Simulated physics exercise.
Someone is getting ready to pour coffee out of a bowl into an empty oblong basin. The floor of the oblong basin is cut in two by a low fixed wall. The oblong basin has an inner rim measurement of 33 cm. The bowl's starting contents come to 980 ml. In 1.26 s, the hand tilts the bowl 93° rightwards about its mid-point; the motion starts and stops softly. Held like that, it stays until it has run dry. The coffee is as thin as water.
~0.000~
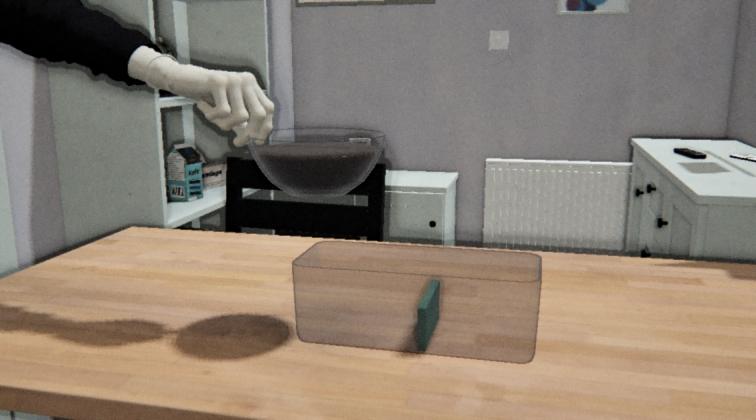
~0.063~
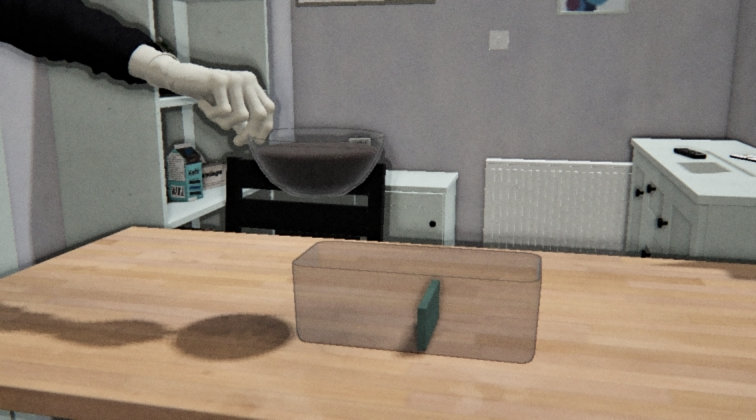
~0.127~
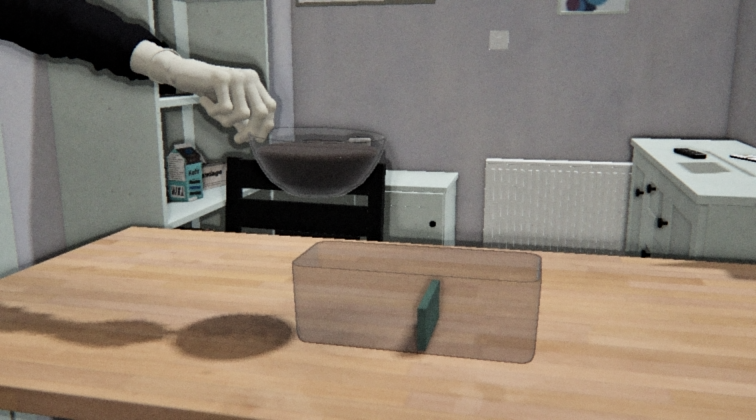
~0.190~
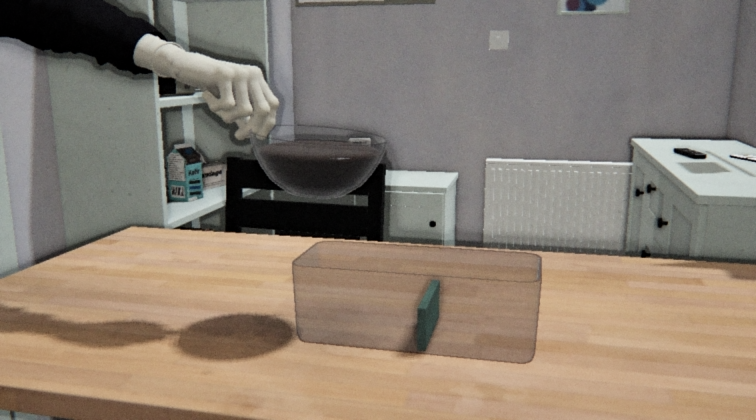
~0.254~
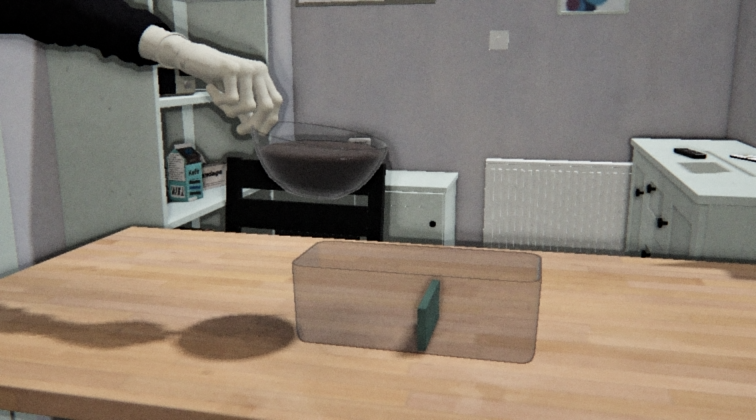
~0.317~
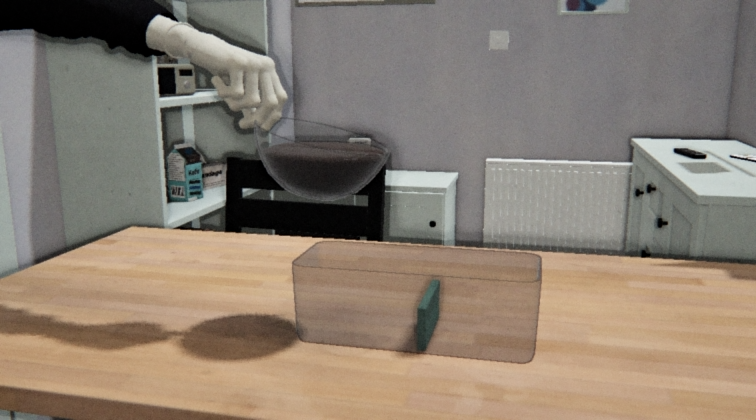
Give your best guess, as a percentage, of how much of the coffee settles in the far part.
I would say 40 per cent of it settles there.
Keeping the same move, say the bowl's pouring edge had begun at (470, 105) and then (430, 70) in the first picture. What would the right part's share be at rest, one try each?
85 per cent first, 95 per cent second.
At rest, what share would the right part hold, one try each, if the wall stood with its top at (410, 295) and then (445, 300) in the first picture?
Respectively close to 70 and 10 %.
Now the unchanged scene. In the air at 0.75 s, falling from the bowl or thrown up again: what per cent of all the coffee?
At that moment, about 32 percent.
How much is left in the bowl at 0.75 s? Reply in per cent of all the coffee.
Roughly 46 %.
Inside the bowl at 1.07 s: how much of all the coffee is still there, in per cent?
3 per cent or thereabouts.
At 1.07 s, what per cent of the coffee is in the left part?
The left part holds close to 50 per cent.
Then, 0.75 s in, the tilt is 60° and 47 per cent is still to pour, 7 is left of the wall and 15 right of it.
Then, 1.07 s in, the tilt is 88° and 3 per cent is still to pour, 50 is left of the wall and 40 right of it.
Then, 1.40 s in, the tilt is 93° and 0 per cent is still to pour, 59 is left of the wall and 40 right of it.
Then, 1.76 s in, the tilt is 93° and 0 per cent is still to pour, 58 is left of the wall and 40 right of it.
Finally, 58 per cent lies left of the wall, 40 right of it and 1 outside.
